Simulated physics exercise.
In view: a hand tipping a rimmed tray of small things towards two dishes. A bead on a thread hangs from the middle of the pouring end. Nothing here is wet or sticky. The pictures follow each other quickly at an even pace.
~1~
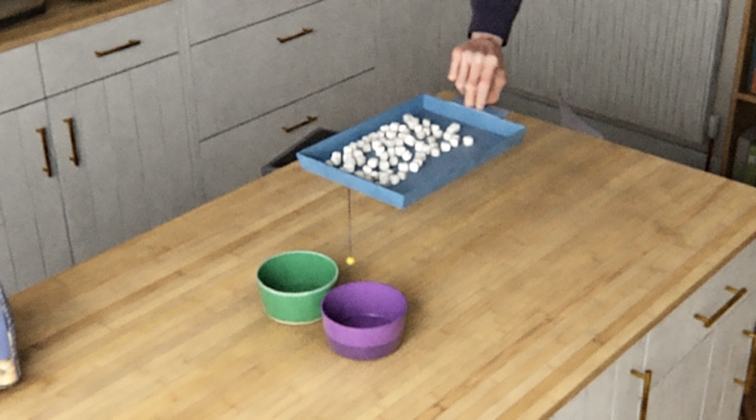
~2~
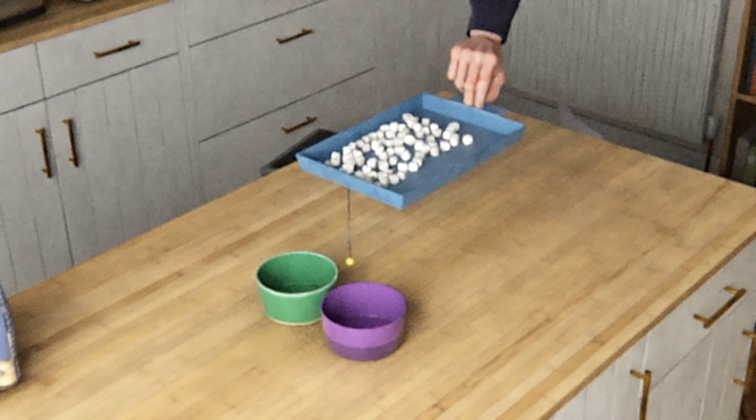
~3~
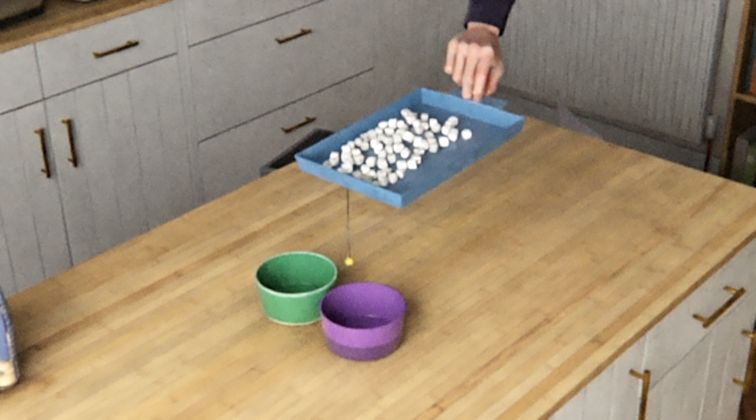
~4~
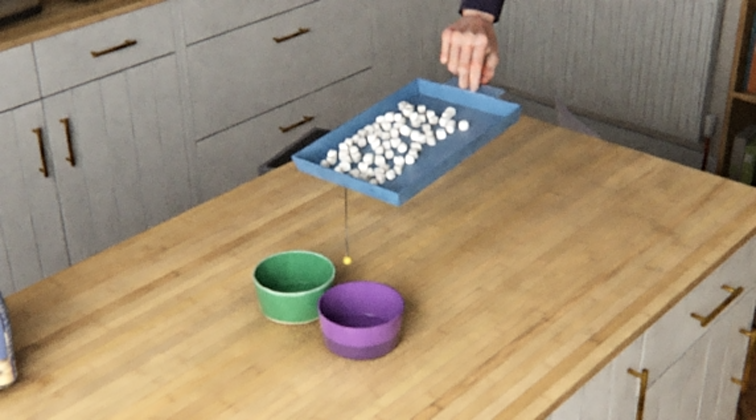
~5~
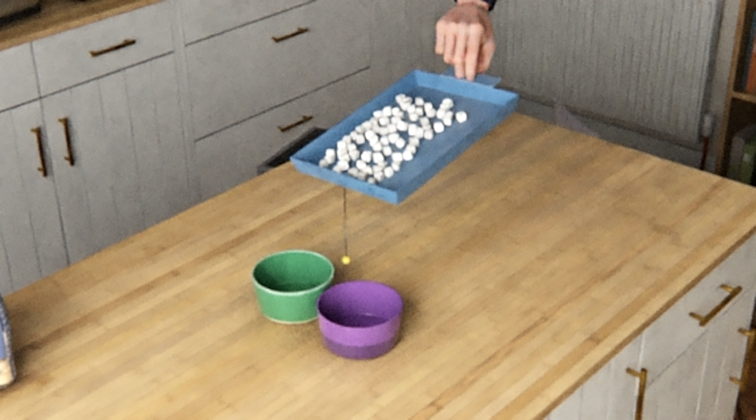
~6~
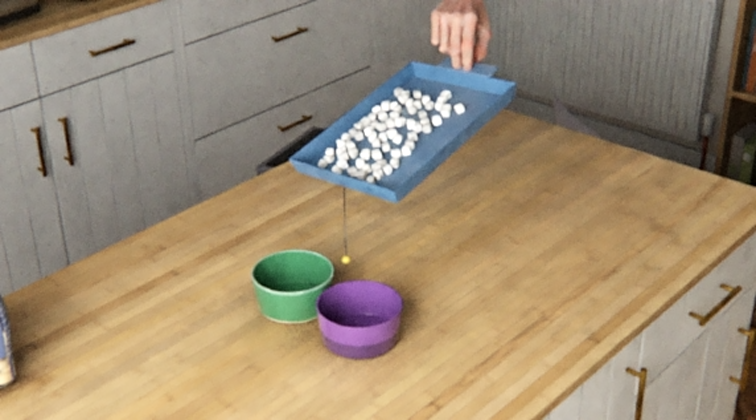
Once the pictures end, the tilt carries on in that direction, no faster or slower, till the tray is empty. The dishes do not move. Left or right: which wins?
The left one ends fuller.
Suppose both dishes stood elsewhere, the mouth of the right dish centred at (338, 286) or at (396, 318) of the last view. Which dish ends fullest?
At the first place left, at the second the left-hand dish.
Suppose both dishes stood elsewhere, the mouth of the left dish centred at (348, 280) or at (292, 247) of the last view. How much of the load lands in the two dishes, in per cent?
Near 10 % and 40 %.
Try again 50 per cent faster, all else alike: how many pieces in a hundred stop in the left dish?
It comes to 70 per cent or so.
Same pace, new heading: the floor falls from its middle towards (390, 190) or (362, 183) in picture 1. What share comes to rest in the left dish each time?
Near 0 % and 40 %.
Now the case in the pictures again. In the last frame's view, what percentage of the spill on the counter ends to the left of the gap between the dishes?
Near 100 %.
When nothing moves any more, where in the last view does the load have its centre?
Close to (283, 295).
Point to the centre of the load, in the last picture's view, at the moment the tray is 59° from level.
Around (328, 148).
Soon after the last picture, tray tipped steeply; all on the tray.
A little later, tray tipped right over; nearly all on the tray; a stray few in the left dish.
Later still, tray tipped past a quarter turn; about two thirds in the left dish; about a third outside both.
At rest, tray tipped past a quarter turn; none in the right dish; about two thirds in the left dish; about a third outside both.
